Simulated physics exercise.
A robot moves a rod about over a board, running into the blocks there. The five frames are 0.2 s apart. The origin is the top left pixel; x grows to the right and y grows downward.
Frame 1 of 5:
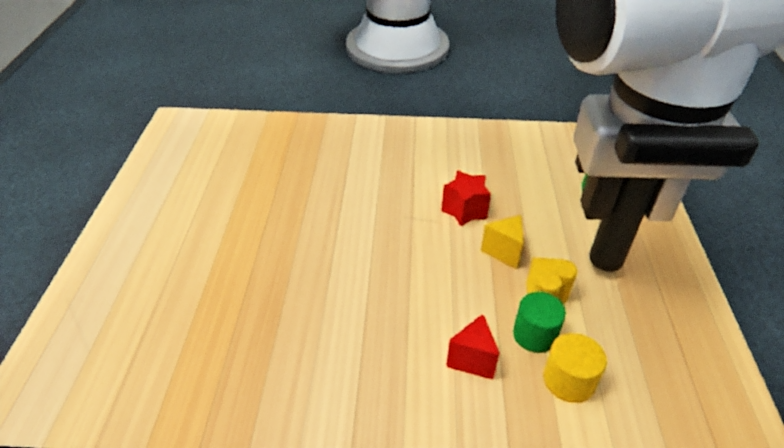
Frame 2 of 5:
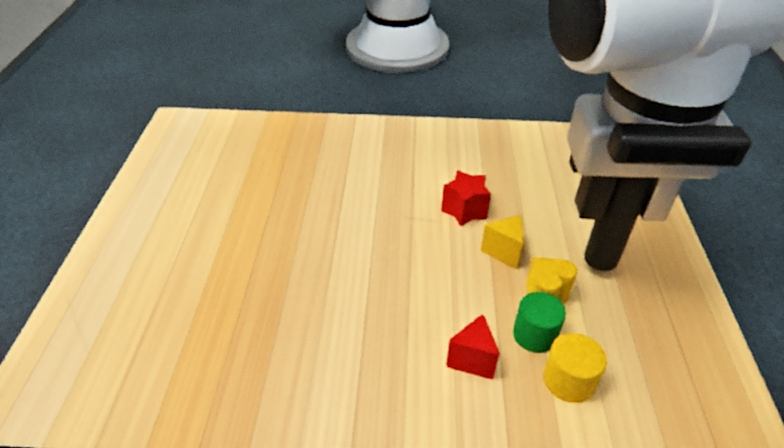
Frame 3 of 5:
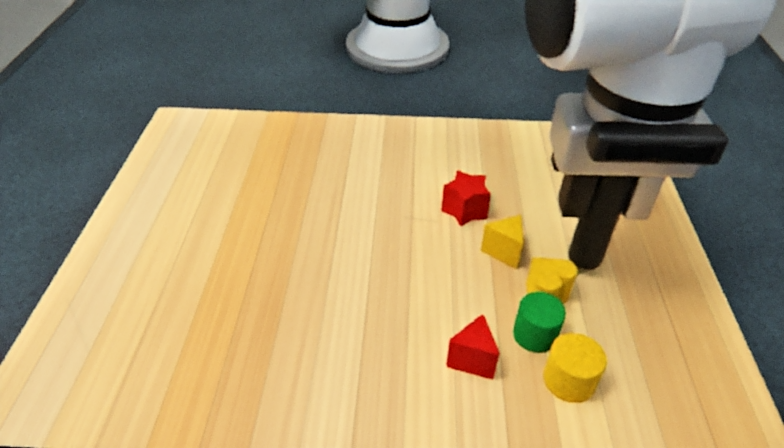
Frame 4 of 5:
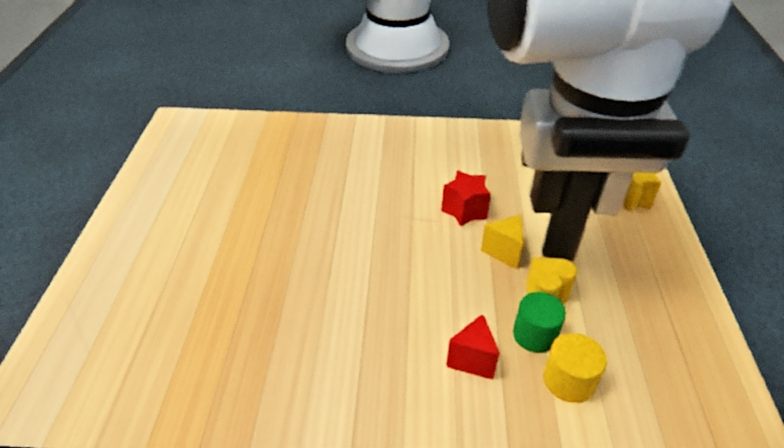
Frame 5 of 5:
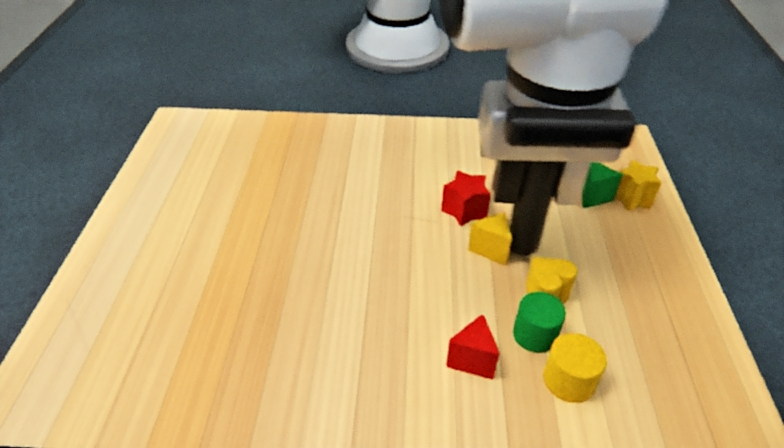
The robot's dark rod moves left across the board and nudges the yellow triangle left.
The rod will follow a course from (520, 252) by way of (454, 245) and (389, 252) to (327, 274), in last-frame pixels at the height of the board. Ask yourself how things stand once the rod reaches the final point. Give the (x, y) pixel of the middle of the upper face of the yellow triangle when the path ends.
Its top middle will sit at (358, 212).
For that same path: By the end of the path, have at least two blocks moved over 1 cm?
No
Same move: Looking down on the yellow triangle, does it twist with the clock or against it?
Spin direction: Clockwise.
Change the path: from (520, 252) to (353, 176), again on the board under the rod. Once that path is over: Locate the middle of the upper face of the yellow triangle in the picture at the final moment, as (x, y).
I'd say the yellow triangle ends with its top centre at (451, 218).
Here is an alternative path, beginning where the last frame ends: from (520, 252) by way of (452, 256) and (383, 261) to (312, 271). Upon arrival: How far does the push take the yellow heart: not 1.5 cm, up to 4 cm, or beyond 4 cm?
I'd go with under 1.5 cm for this block.
What follows on the original path. One third of the way, rod at (454, 237); yellow triangle at (426, 215).
Two thirds of the way, rod at (389, 245); yellow triangle at (365, 213), turned 40° clockwise.
At the end, rod at (326, 267); red star in place; yellow triangle at (358, 212), turned 60° clockwise.
